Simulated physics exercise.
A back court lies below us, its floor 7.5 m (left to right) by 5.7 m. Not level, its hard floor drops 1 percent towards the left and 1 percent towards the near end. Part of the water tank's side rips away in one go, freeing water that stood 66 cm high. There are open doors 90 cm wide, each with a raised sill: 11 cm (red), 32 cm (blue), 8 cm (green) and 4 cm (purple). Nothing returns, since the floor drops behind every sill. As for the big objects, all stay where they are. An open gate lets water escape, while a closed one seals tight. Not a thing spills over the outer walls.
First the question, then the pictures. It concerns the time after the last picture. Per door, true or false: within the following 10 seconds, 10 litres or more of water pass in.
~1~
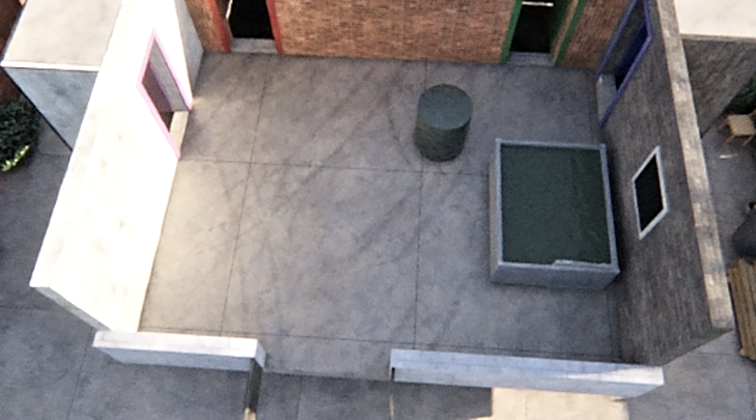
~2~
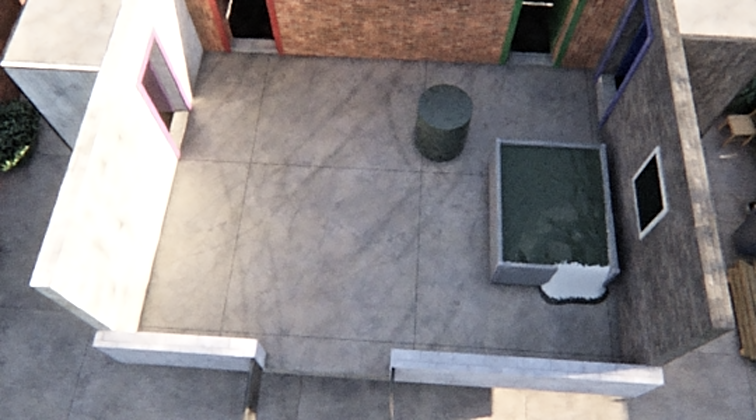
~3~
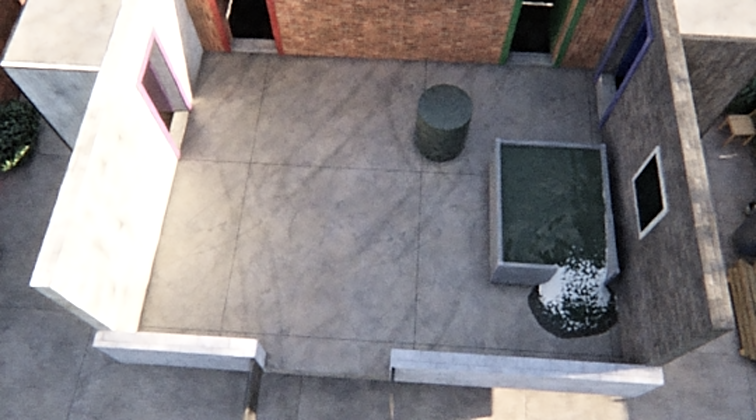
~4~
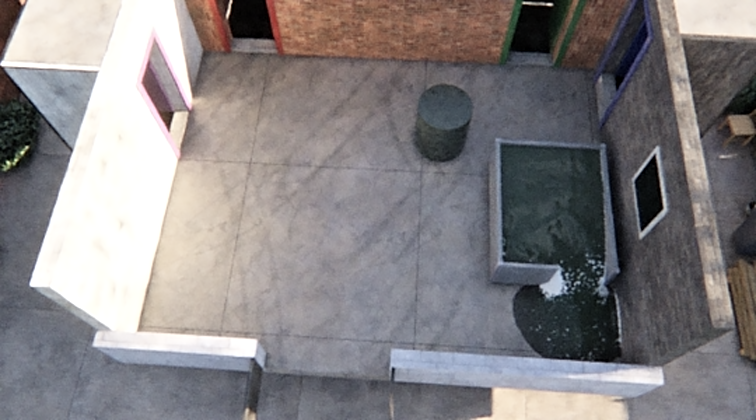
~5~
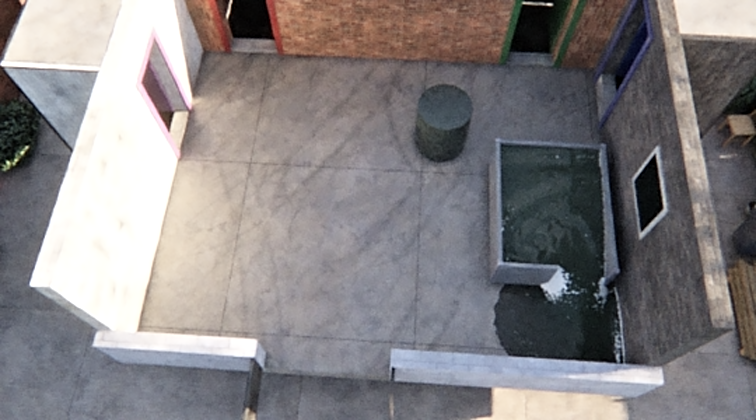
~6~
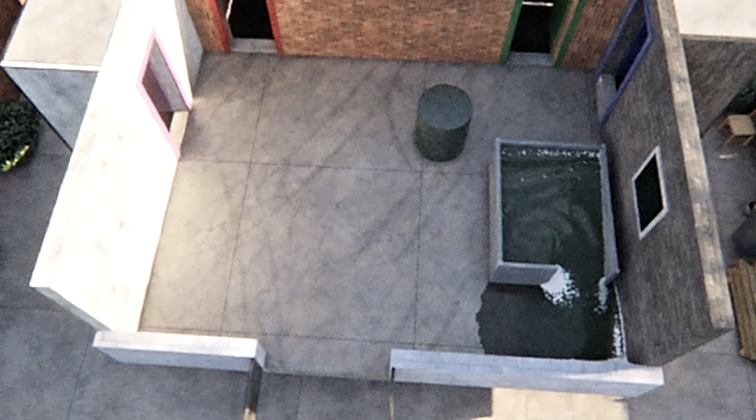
Red door: False. Blue door: False. Green door: False. Purple door: True.
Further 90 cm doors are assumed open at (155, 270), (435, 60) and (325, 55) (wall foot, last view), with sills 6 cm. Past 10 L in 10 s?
Taking them in order, the first gets enough, the second too little and the third too little.
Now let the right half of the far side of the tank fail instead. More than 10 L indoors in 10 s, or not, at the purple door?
Note: Purple door, beyond the mark.
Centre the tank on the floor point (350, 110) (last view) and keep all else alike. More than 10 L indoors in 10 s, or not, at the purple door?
Well, purple ends up inside the mark.
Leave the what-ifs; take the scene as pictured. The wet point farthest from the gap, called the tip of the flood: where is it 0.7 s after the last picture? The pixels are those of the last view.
Around (392, 360).
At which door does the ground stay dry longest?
The red door is last.
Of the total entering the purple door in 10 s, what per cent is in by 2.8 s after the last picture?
0 percent or so by then.
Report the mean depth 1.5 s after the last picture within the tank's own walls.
Some 38 cm on average.
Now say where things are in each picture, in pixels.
Still water, 66 cm deep, in the water tank at (553, 205), in the first picture.
Water pours out at (576, 279) and has run 0.5 m, to (544, 293); typically 6 cm deep outside, 66 cm at the water tank's back, in the second picture.
The front is at (558, 331), 0.8 m from the gap at (576, 280); 0.8 m2 of floor is under water; 66 cm left at the back of the water tank, in the third picture.
The front is at a hidden place, 1.3 m from the gap at (576, 280); 1.5 m2 of floor is under water; 66 cm left at the back of the water tank, in the fourth picture.
The front is at a hidden place, 1.6 m from the gap at (576, 280); 2.1 m2 of floor is under water; 64 cm left at the back of the water tank, in the fifth picture.
The front is at a hidden place, 1.8 m from the gap at (576, 279); 2.4 m2 of floor is under water; 57 cm left at the back of the water tank, in the sixth picture.
Then, 0.7 s after the last picture water covers 10 % of the floor and is deepest (55 cm) near (609, 374); red door not reached, blue door not reached, green door not reached, purple door not reached.
Then, 1.5 s after the last picture water covers 20 % of the floor and is deepest (46 cm) near (609, 374); red door not reached, blue door not reached, green door not reached, purple door not reached.
Then, 2.8 s after the last picture water covers 55 % of the floor and is deepest (30 cm) near (597, 373); red door not reached, blue door 3 cm at the sill, 0 L in, green door not reached, purple door not reached.
Then, 5.3 s after the last picture water covers 75 % of the floor and is deepest (19 cm) near (572, 372); red door not reached, blue door 2 cm at the sill, 0 L in, green door 4 cm at the sill, 0 L in, purple door 8 cm at the sill, 14 L in.
Then, 9.3 s after the last picture water covers 85 % of the floor and is deepest (12 cm) near (135, 343); red door 8 cm at the sill, 0 L in, blue door 2 cm at the sill, 0 L in, green door 2 cm at the sill, 0 L in, purple door 9 cm at the sill, 46 L in.
